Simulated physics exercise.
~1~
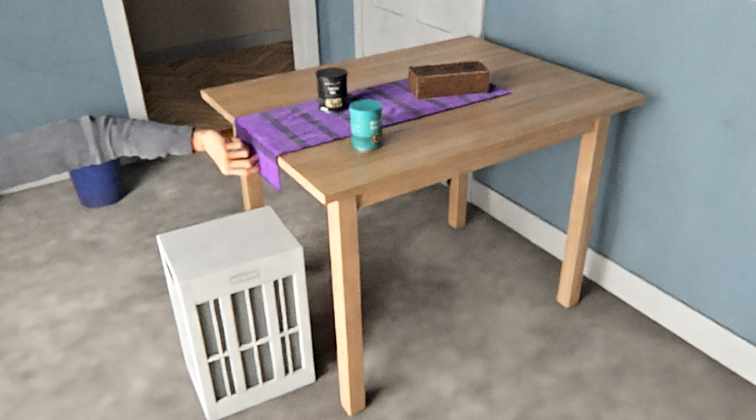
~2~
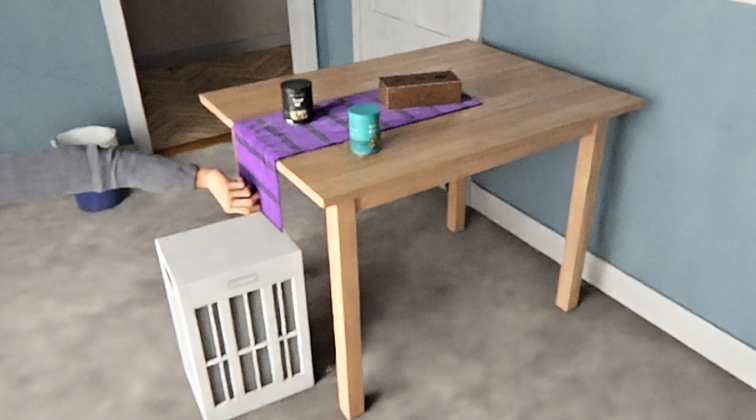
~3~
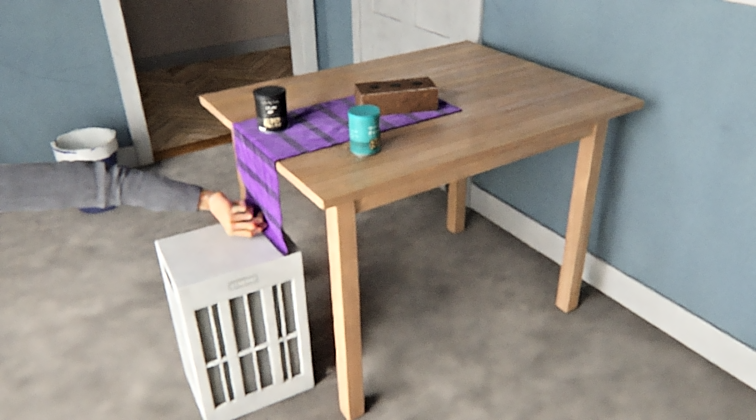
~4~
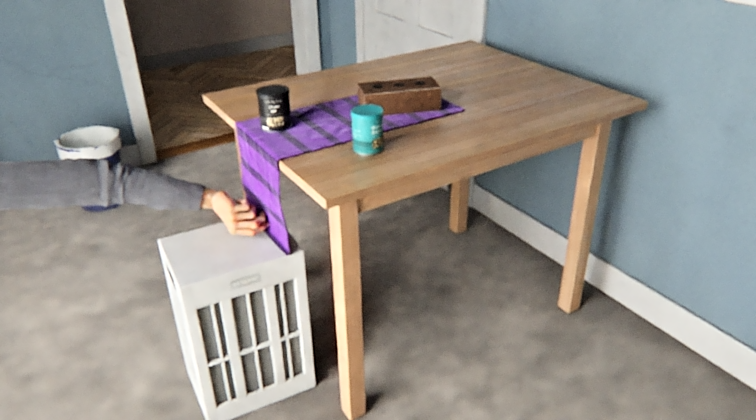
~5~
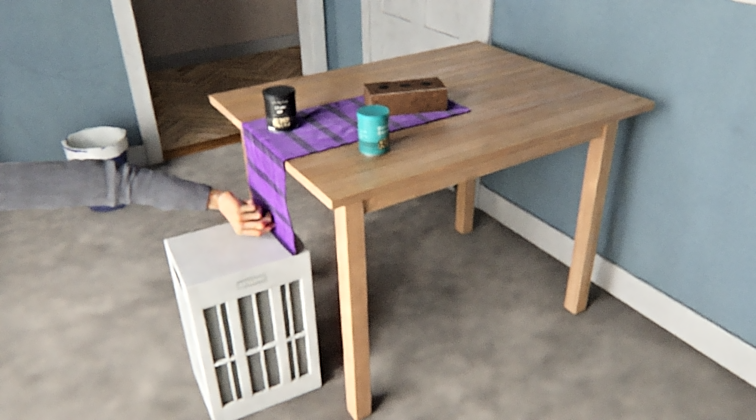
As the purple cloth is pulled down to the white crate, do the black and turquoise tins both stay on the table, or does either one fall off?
Both tins stay on the table. The black one rides left with the cloth but remains on top, and the turquoise one stays where it is.
